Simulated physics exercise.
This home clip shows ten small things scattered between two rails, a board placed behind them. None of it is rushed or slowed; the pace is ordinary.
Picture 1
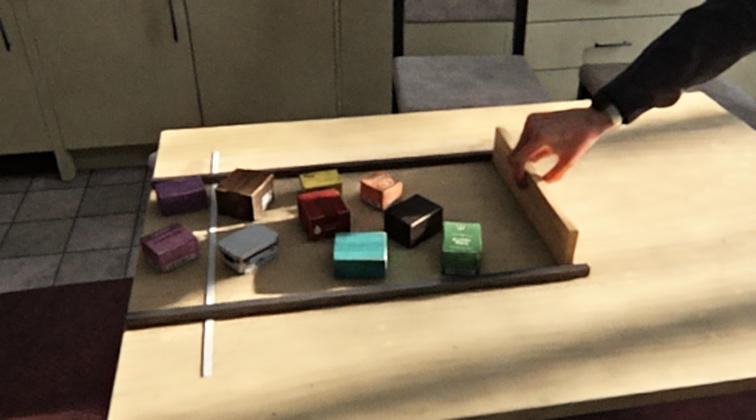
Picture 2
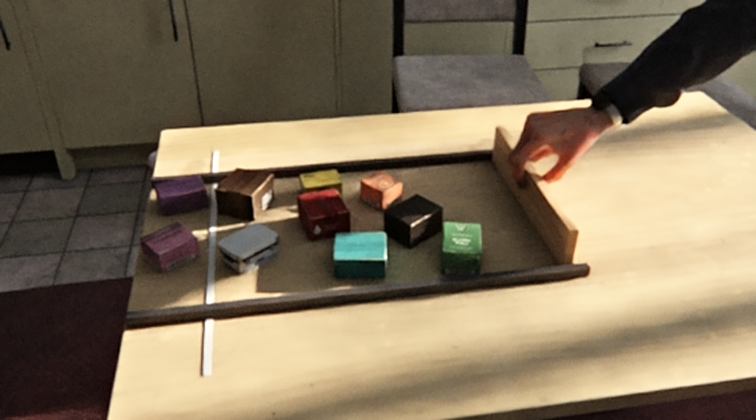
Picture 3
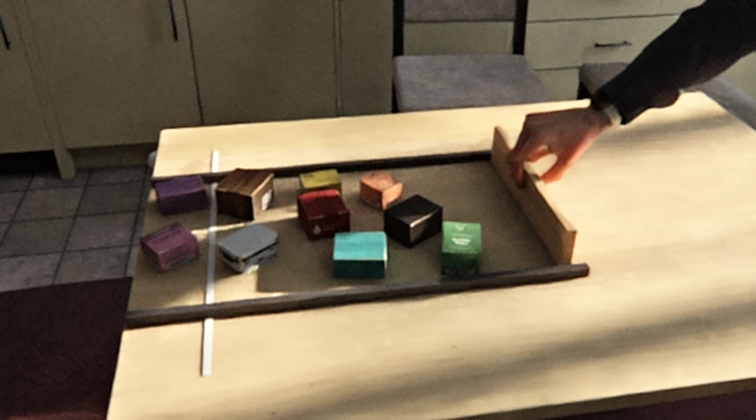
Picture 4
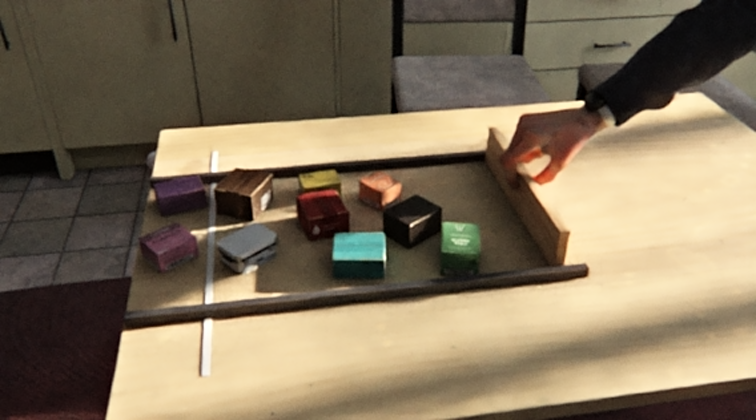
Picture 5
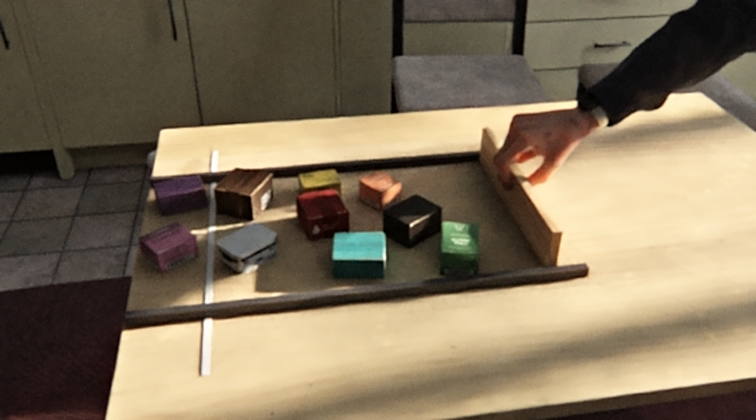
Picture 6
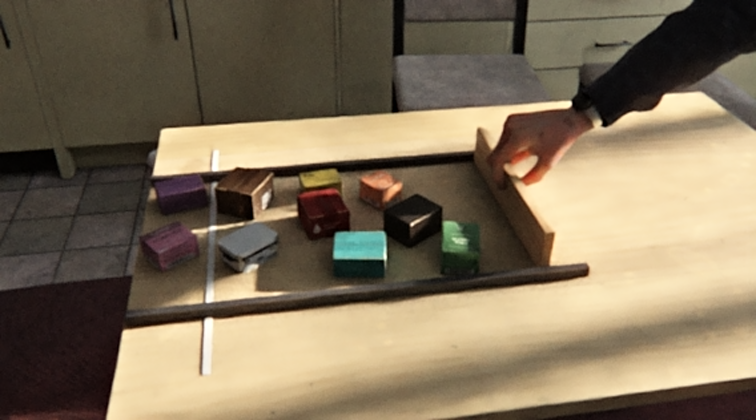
At the start, a hand holds a wooden board upright at the right end of two dark rails, with small colourful boxes and blocks scattered between them. The hand then slides the board slightly left toward the objects, which stay in place, leaving a narrower gap beside the green box.
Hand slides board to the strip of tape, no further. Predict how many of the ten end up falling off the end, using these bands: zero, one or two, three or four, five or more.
Three or four leave.
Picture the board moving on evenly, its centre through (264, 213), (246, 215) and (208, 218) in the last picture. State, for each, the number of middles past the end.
In order: 1, 1, 4.
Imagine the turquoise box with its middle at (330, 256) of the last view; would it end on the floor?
From that start, the object then is safe.
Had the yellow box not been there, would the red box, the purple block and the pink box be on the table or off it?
Red box still up; purple block down; pink box down.
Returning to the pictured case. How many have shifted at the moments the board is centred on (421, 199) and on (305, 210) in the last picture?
At the one place 2, at the other 9.
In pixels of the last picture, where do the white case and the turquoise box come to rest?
White case: About (134, 263); turquoise box: About (138, 293).
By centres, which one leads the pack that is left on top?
Result: White case.
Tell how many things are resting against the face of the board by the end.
In total, 3.
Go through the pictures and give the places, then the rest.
In the first frame, pink box (170, 247); purple block (182, 195); brown box (246, 194); board (530, 191); tape (213, 239).
In the second frame, purple block (182, 195); board (530, 190).
In the third frame, brown box (245, 193); black block (413, 221).
In the fourth frame, pink box (169, 247); orange box (380, 191).
In the fifth frame, purple block (181, 195); white case (248, 249).
In the sixth frame, pink box (170, 246); purple block (181, 194); brown box (245, 193); board (509, 192); tape (212, 238).
Soon after, none off yet; pink box at rest near (170, 246); purple block at rest near (181, 194); brown box at rest near (245, 193).
After that, none off yet; pink box at rest near (170, 246); purple block at rest near (181, 194); brown box moving near (234, 194).
And then, one off so far; pink box moving near (161, 242); purple block on its way down near (125, 266); brown box displaced well along near (162, 200).
In the end, the number that fall off is three or four; gone, brown box, purple block and pink box.
